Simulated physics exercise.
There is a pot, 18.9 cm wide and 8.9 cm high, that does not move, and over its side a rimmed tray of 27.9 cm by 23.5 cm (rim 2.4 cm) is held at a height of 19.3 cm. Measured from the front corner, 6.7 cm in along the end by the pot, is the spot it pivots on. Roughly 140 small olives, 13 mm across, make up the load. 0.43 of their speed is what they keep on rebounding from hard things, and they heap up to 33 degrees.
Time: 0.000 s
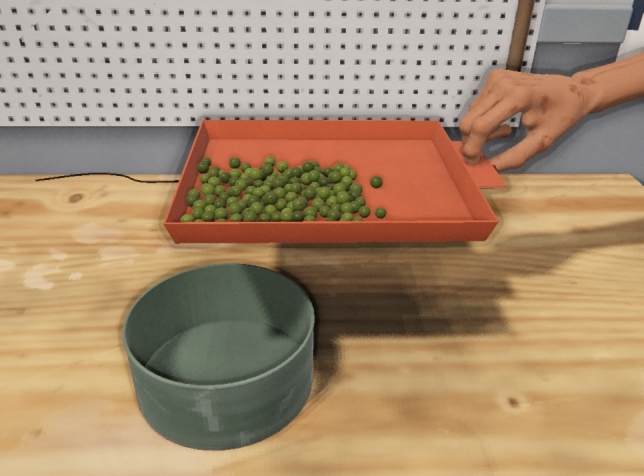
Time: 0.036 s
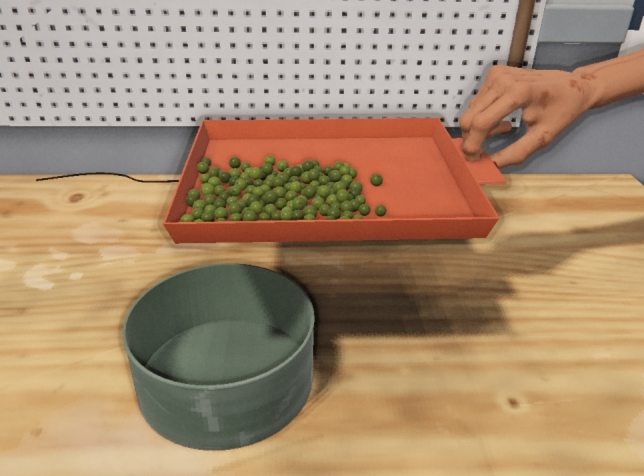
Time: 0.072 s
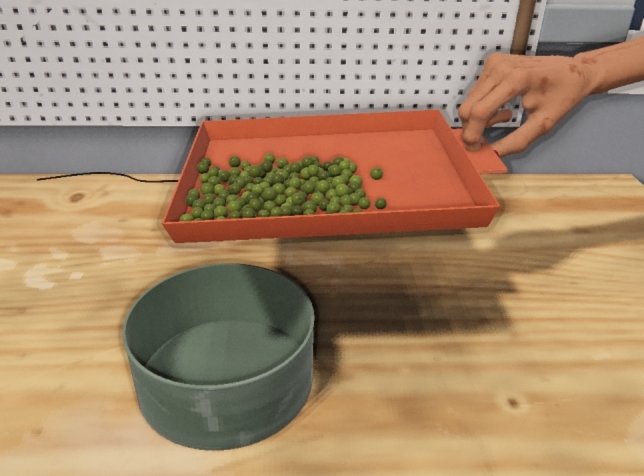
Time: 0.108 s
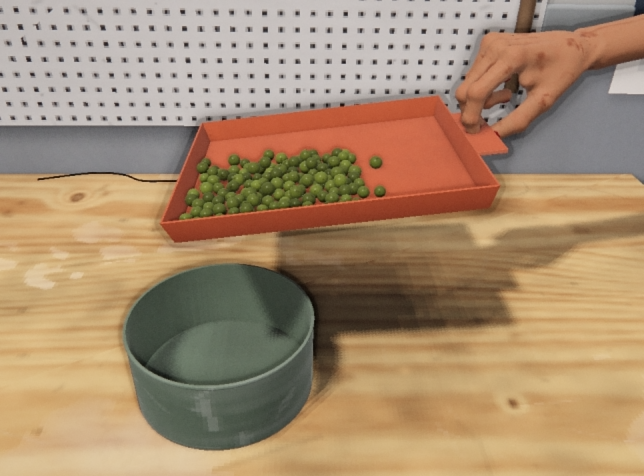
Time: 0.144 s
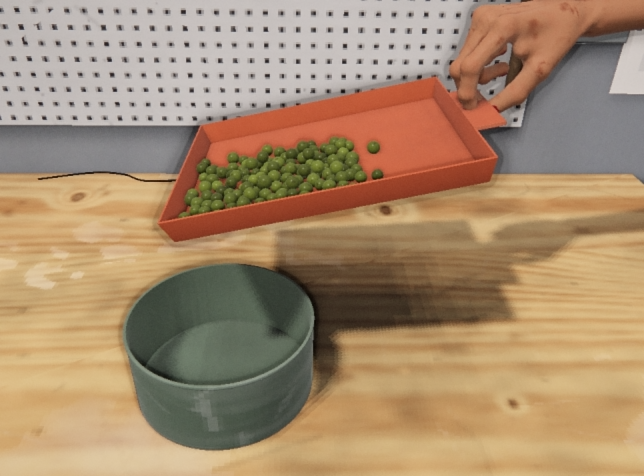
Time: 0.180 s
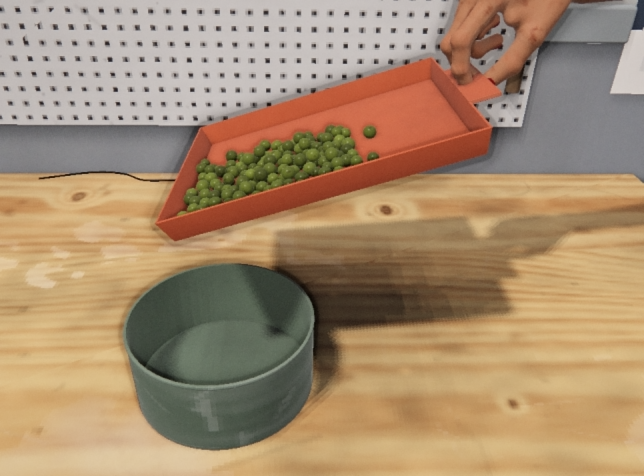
Red tray of small green olives tilting down to the left above a green pot as a hand raises its right end.
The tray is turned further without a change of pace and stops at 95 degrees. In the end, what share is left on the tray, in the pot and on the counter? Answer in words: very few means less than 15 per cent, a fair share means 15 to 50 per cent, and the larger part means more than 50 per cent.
Tray: Very few. Pot: Very few. Counter: The larger part.
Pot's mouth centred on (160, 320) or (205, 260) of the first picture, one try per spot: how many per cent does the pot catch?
Roughly 25 and 60 percent.
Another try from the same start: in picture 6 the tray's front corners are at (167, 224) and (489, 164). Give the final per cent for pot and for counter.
The pot gets 35 and the counter 65.
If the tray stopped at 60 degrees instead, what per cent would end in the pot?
Then about 0 per cent.
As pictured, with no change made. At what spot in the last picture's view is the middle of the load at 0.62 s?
Load centre: About (191, 169) px.
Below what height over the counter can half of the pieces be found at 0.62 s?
The halfway mark sits at about 22 cm.
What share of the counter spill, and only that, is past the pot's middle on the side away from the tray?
100 %.
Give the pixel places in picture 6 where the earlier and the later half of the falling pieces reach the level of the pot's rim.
It passes about (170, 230) first and (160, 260) afterwards.
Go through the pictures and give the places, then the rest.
The first picture shows tray tilt 0 degrees, front corners at (172, 220) and (489, 218); middle of the pieces at (280, 195); pot at (220, 317).
The second picture shows tray tilt 1 degrees, front corners at (172, 220) and (490, 214); middle of the pieces at (280, 194).
The third picture shows tray tilt 3 degrees, front corners at (171, 219) and (490, 203), lowest corner left back; middle of the pieces at (279, 191).
The fourth picture shows tray tilt 7 degrees, front corners at (169, 219) and (490, 183), lowest corner left back; middle of the pieces at (278, 186).
The fifth picture shows tray tilt 12 degrees, front corners at (166, 219) and (488, 156), lowest corner left back; middle of the pieces at (276, 178).
The sixth picture shows tray tilt 18 degrees, front corners at (164, 218) and (482, 127), lowest corner left back; middle of the pieces at (273, 171); pot at (221, 317). Its pace works out near 150 degrees a second.
After 0.44 s, tilt 56 degrees; the tray holds 100 %, the pot 0 %.
After 0.62 s, tilt 83 degrees; the tray holds 90 %, the pot 0 %.
After 0.91 s, tilt 95 degrees; the tray holds 10 %, the pot 0 %.
At rest (1.8 s), tray 0 %, pot 5 %, counter 95 %.
